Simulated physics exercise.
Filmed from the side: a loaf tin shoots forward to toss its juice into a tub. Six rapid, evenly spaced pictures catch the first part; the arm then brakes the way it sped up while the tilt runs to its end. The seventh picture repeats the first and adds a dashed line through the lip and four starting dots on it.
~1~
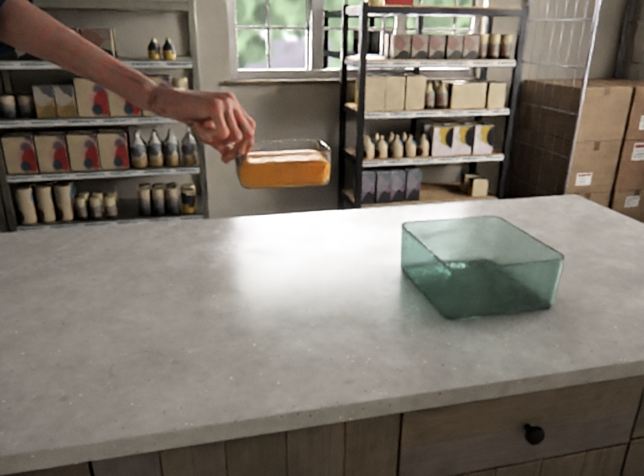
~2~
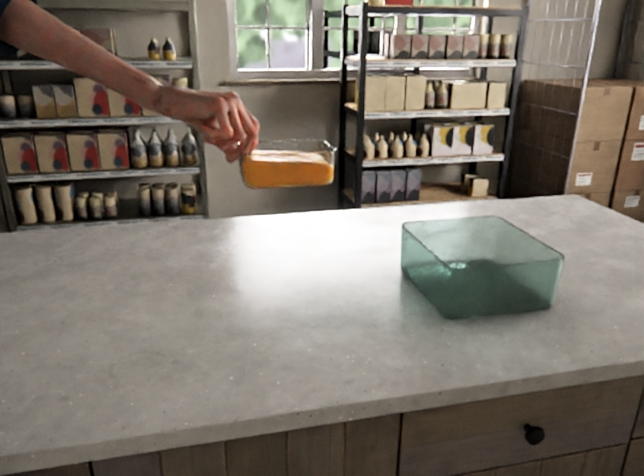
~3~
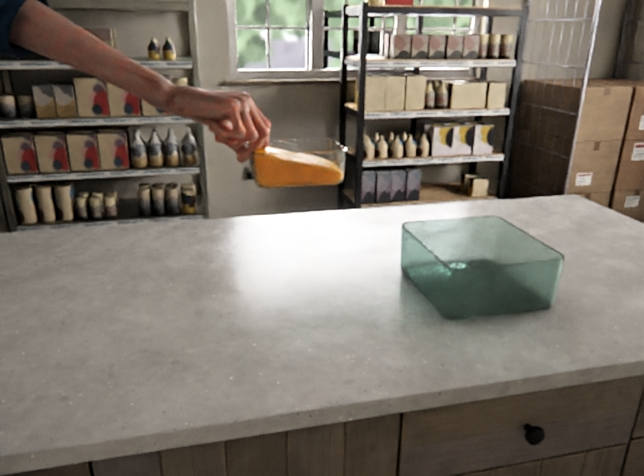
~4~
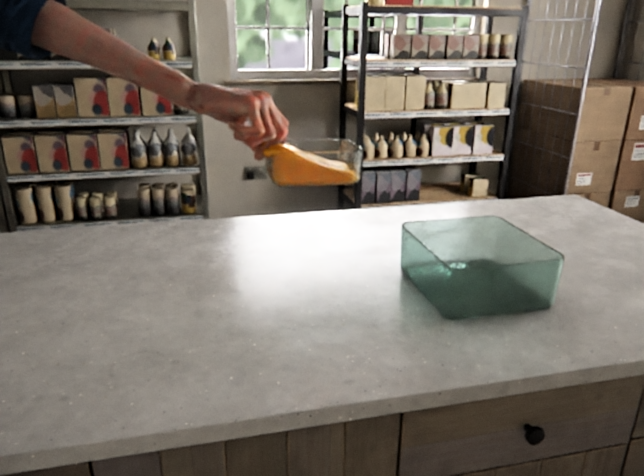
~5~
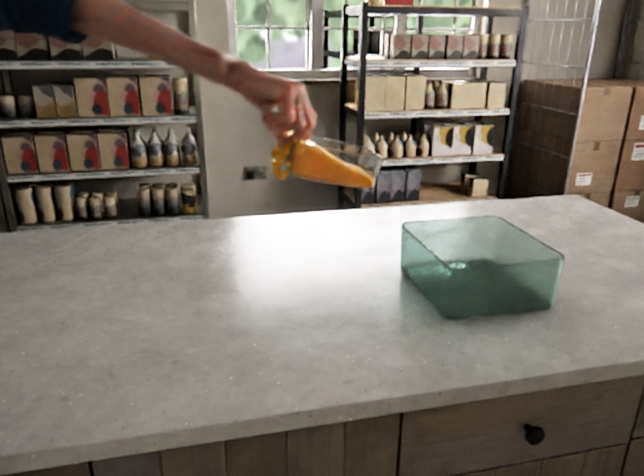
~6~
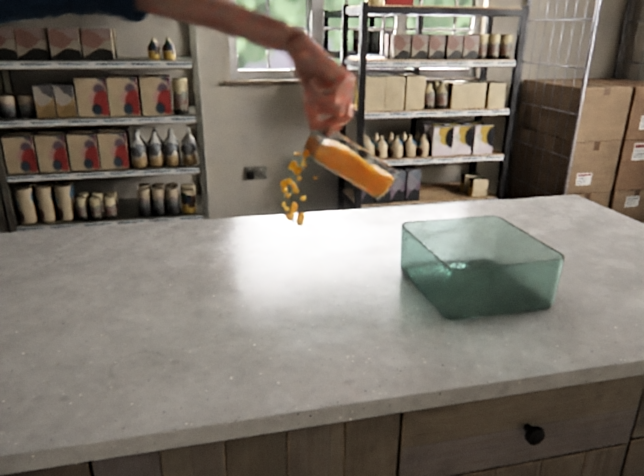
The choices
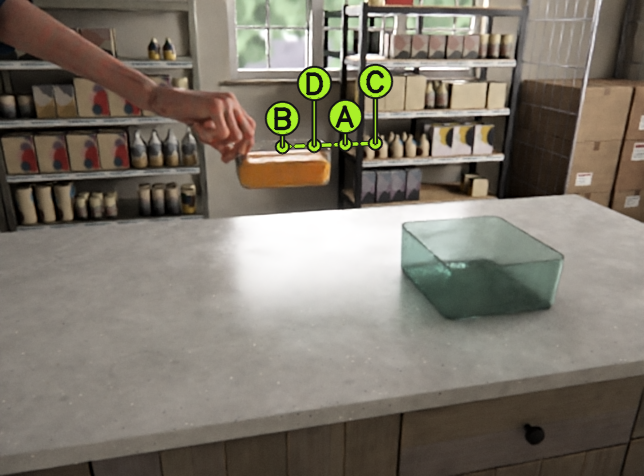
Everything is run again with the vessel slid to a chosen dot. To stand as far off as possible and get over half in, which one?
The answer is place B.
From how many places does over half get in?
All of them.
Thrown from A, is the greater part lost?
No, not at all.
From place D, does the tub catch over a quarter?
Yes, clearly.
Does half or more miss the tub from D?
No, not at all.
On the marked copy, A at (345, 144); B at (282, 146); C at (375, 143); D at (314, 145).
With A, about 86 % lands in the tub, 10 % falls short and 4 % goes beside or beyond.
With B, about 63 % lands in the tub, 24 % falls short and 13 % goes beside or beyond.
With C, about 77 % lands in the tub, 5 % falls short and 17 % goes beside or beyond.
With D, about 67 % lands in the tub, 17 % falls short and 17 % goes beside or beyond.
